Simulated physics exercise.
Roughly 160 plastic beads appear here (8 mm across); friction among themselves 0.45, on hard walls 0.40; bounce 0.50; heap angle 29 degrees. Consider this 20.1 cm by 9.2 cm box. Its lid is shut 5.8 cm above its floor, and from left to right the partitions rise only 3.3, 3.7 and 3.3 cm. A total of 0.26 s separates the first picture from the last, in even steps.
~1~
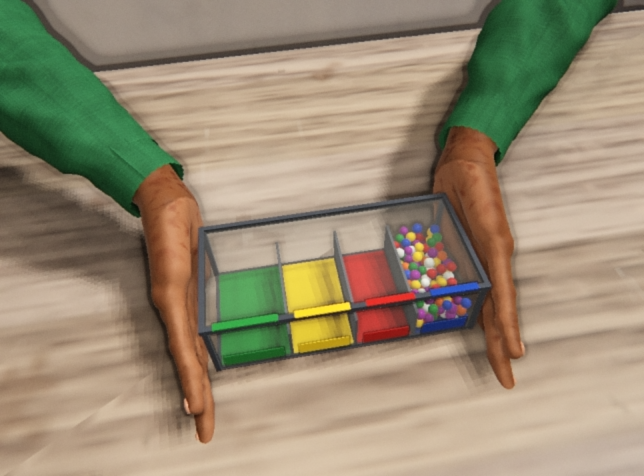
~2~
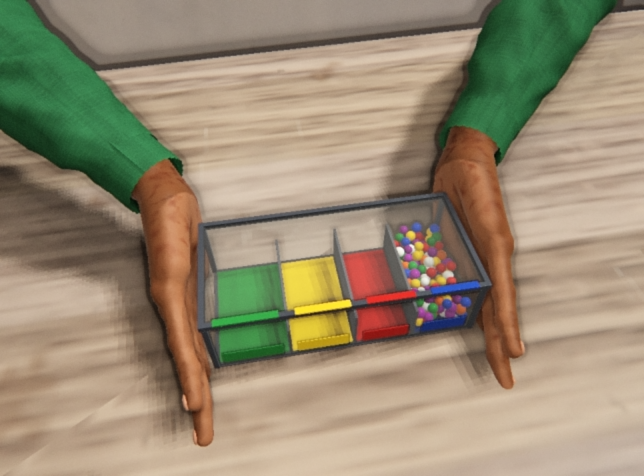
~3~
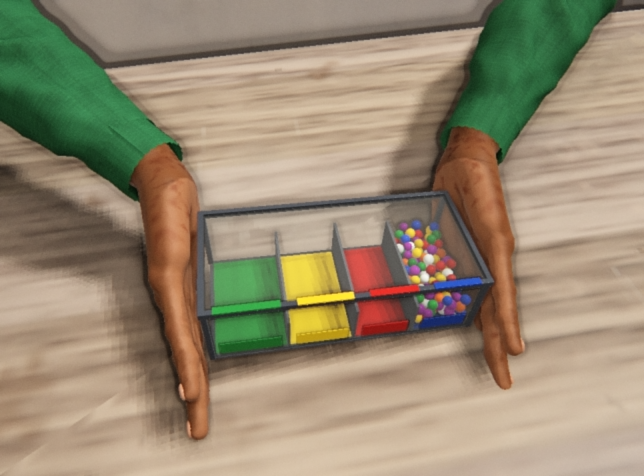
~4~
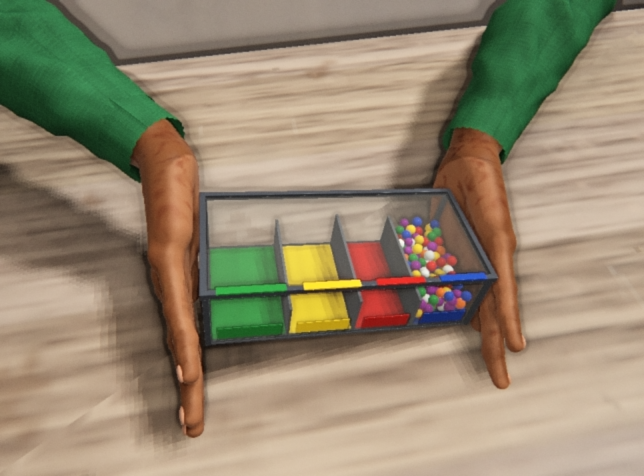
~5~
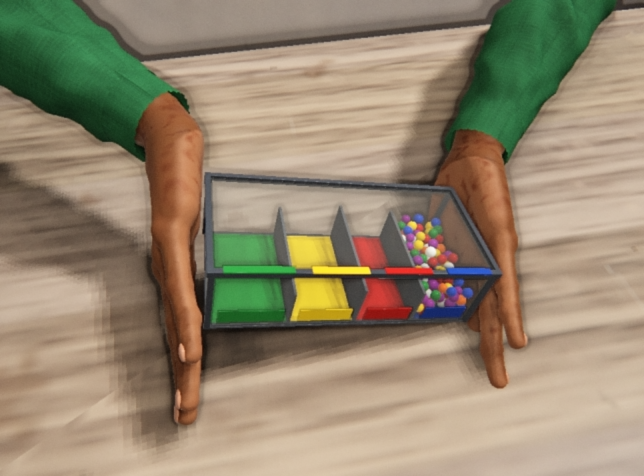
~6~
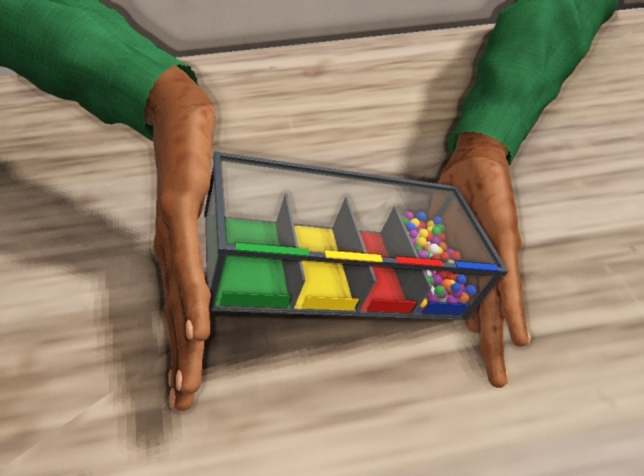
Clear lidded box with green, yellow, red and blue sections tilting gradually as the left hand raises its left end, beads staying at right.
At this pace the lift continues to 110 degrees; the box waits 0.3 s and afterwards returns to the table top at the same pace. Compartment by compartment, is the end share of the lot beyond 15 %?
Result: Red: Does not clear the bar, blue: Clears the bar, green: Does not clear the bar, yellow: Does not clear the bar.
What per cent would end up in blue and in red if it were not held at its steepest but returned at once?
Then: Blue 100, red 0.
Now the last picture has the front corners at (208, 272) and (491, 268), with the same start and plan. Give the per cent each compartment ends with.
Red 0 %; blue 100 %; green 0 %; yellow 0 %.
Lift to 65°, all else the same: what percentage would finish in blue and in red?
Blue: 100 per cent; red: 0 per cent.
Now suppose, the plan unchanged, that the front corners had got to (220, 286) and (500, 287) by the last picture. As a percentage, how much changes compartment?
Estimate: Near 0 %.
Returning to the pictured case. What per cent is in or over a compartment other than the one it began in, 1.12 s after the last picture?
Near 0 in a hundred.
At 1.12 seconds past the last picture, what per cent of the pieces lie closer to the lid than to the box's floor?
Estimate: Near 50 per cent.
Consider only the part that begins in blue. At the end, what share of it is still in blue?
Around 100 per cent of it.
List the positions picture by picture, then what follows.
The first picture shows box tilt 0 degrees, front corners at (205, 329) and (484, 285); blue 100 %.
The second picture shows box tilt 1 degrees, front corners at (204, 325) and (484, 283).
The third picture shows box tilt 4 degrees, front corners at (204, 313) and (486, 280), lowest corner right back.
The fourth picture shows box tilt 9 degrees, front corners at (207, 293) and (490, 276), lowest corner right back.
The fifth picture shows box tilt 14 degrees, front corners at (213, 271) and (494, 272), lowest corner right back.
The sixth picture shows box tilt 20 degrees, front corners at (225, 247) and (500, 269), lowest corner right back; blue 100 %.
Then, 1.12 s after the last picture, tilt 110 degrees; blue 100 %.
Then, 1.85 s after the last picture, tilt 56 degrees; blue 100 %.
Then, 2.63 s after the last picture, tilt 0 degrees; blue 100 %.
In the end, red 0 %, blue 100 %, green 0 %, yellow 0 %.
